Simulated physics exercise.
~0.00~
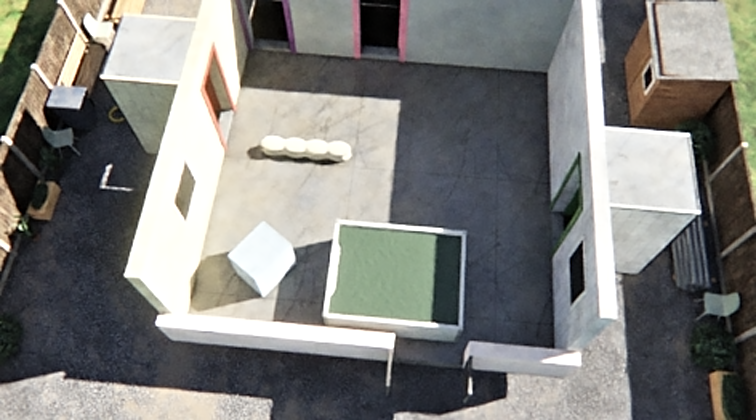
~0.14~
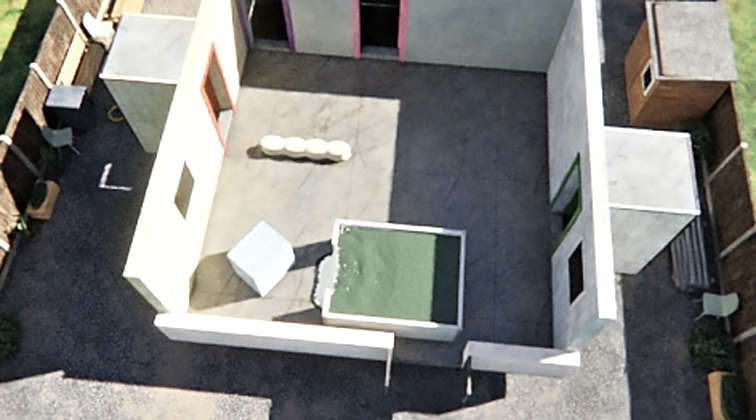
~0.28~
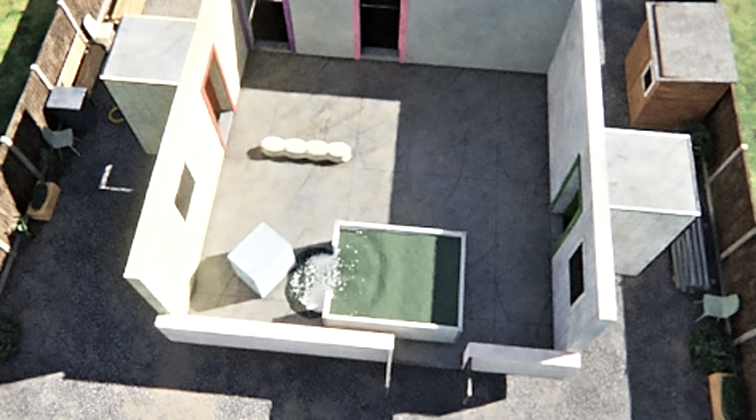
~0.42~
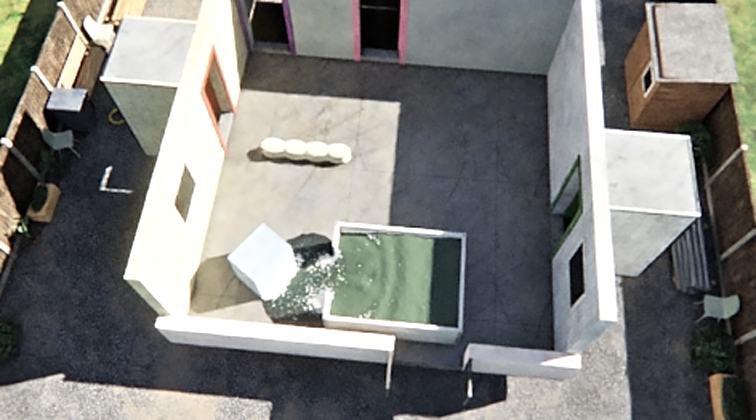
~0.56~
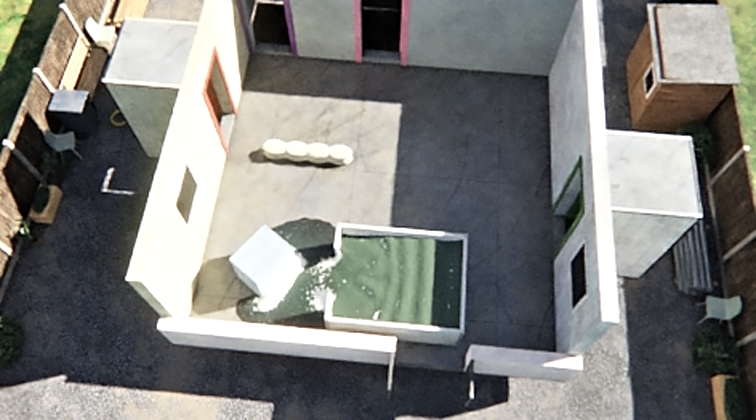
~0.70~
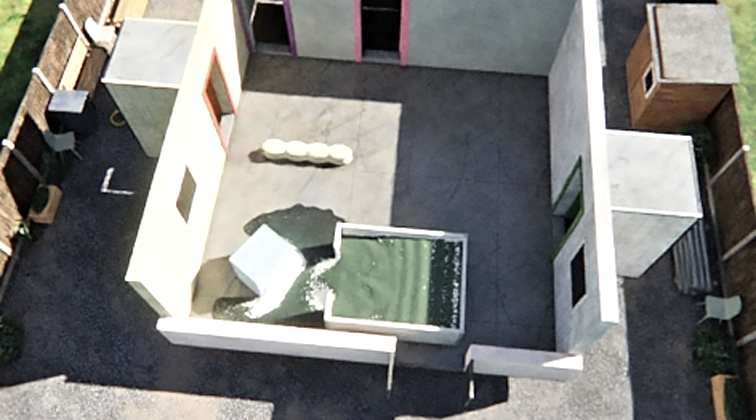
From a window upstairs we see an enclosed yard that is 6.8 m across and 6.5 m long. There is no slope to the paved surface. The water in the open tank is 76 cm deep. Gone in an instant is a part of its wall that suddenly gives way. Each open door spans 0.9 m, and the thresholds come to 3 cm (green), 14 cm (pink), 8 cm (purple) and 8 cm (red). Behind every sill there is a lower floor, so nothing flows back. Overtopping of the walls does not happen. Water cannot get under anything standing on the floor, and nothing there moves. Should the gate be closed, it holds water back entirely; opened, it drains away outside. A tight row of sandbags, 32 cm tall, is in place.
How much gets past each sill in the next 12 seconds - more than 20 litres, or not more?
At the end, green door: Past the limit. Pink door: Within the limit. Purple door: Past the limit. Red door: Past the limit.
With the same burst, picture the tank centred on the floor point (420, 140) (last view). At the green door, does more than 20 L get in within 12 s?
Then the green door stays within it.
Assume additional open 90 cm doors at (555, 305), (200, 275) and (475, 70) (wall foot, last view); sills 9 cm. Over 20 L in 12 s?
Check each in turn: The first fails, the second succeeds, the third fails.
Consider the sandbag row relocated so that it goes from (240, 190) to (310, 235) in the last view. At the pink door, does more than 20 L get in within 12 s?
So pink stays inside.
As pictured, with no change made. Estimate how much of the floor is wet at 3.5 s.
Around 40 per cent.
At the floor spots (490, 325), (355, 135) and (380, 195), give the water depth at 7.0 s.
First 0 cm, then 1 cm, then 5 cm.
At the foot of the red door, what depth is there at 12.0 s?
Depth: Approx. 6.0 cm.
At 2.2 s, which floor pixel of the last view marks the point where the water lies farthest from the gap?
I'd put it near pixel (245, 73) of the last picture.
After 1.4 s water covers 15 % of the floor and is deepest (57 cm) near (293, 273); green door not reached, pink door not reached, purple door not reached, red door not reached.
After 2.2 s water covers 25 % of the floor and is deepest (48 cm) near (196, 329); green door not reached, pink door not reached, purple door not reached, red door 14 cm at the sill, 2 L in.
After 3.5 s water covers 40 % of the floor and is deepest (35 cm) near (293, 273); green door not reached, pink door not reached, purple door 20 cm at the sill, 3 L in, red door 15 cm at the sill, 35 L in.
After 7.0 s water covers 85 % of the floor and is deepest (20 cm) near (293, 273); green door 10 cm at the sill, 5 L in, pink door 4 cm at the sill, 0 L in, purple door 17 cm at the sill, 173 L in, red door 11 cm at the sill, 93 L in.
After 12.0 s water covers 95 % of the floor and is deepest (11 cm) near (196, 329); green door 7 cm at the sill, 73 L in, pink door 4 cm at the sill, 0 L in, purple door 10 cm at the sill, 224 L in, red door 6 cm at the sill, 99 L in.
